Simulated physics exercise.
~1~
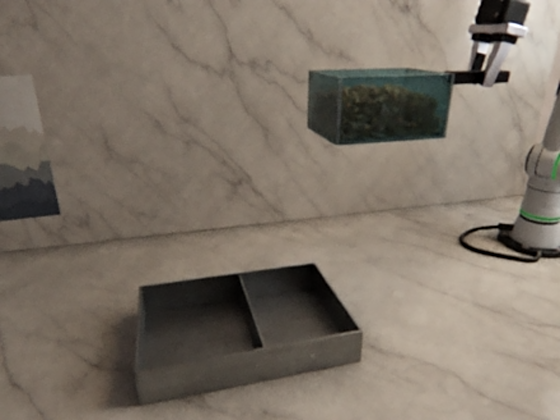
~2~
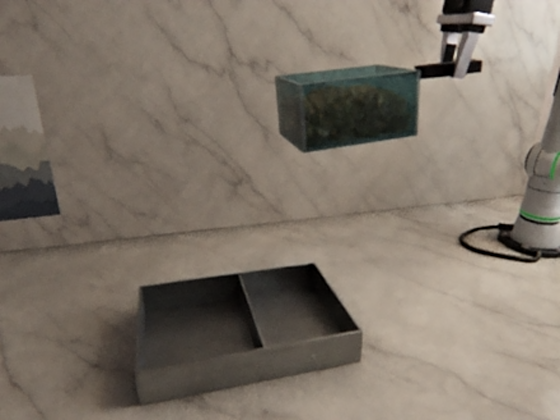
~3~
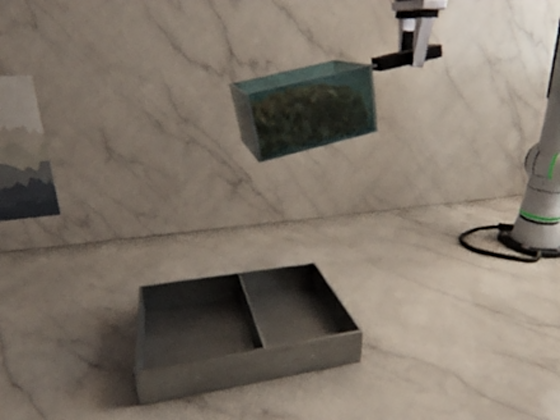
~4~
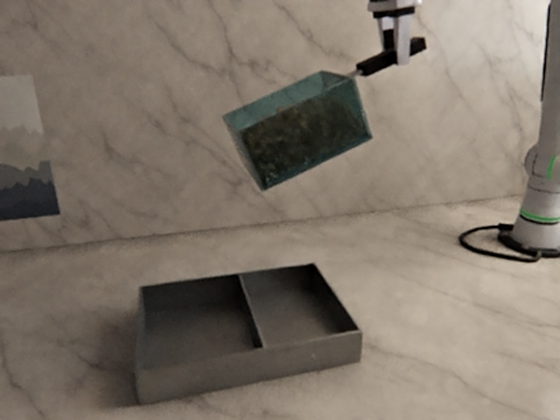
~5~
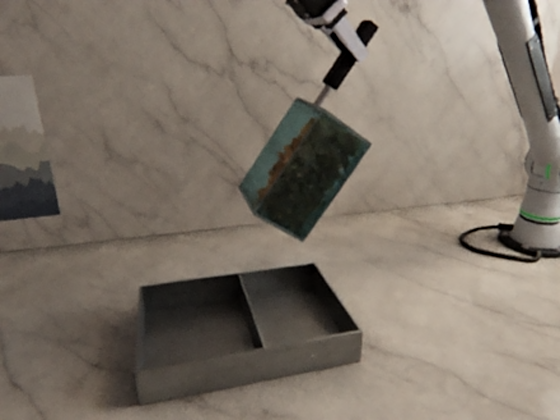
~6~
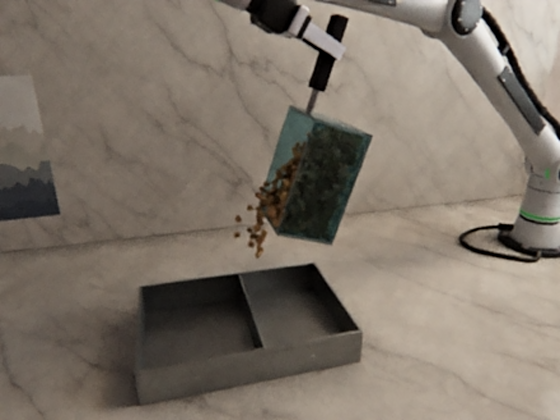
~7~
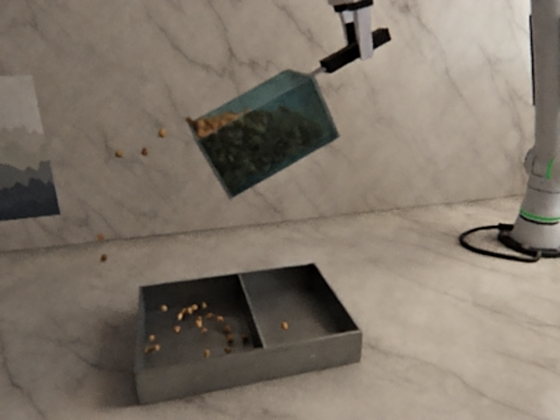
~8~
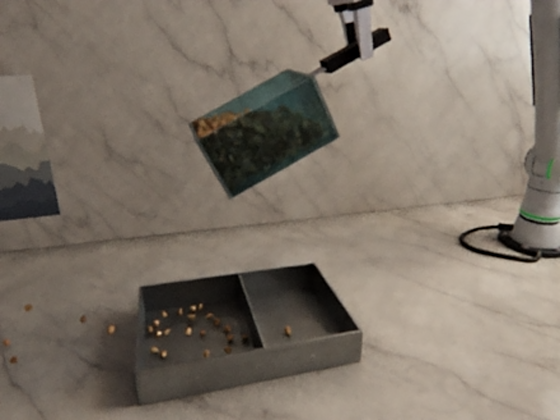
A robot arm tips a clear box, spills some beans into a divided tray, and stops.
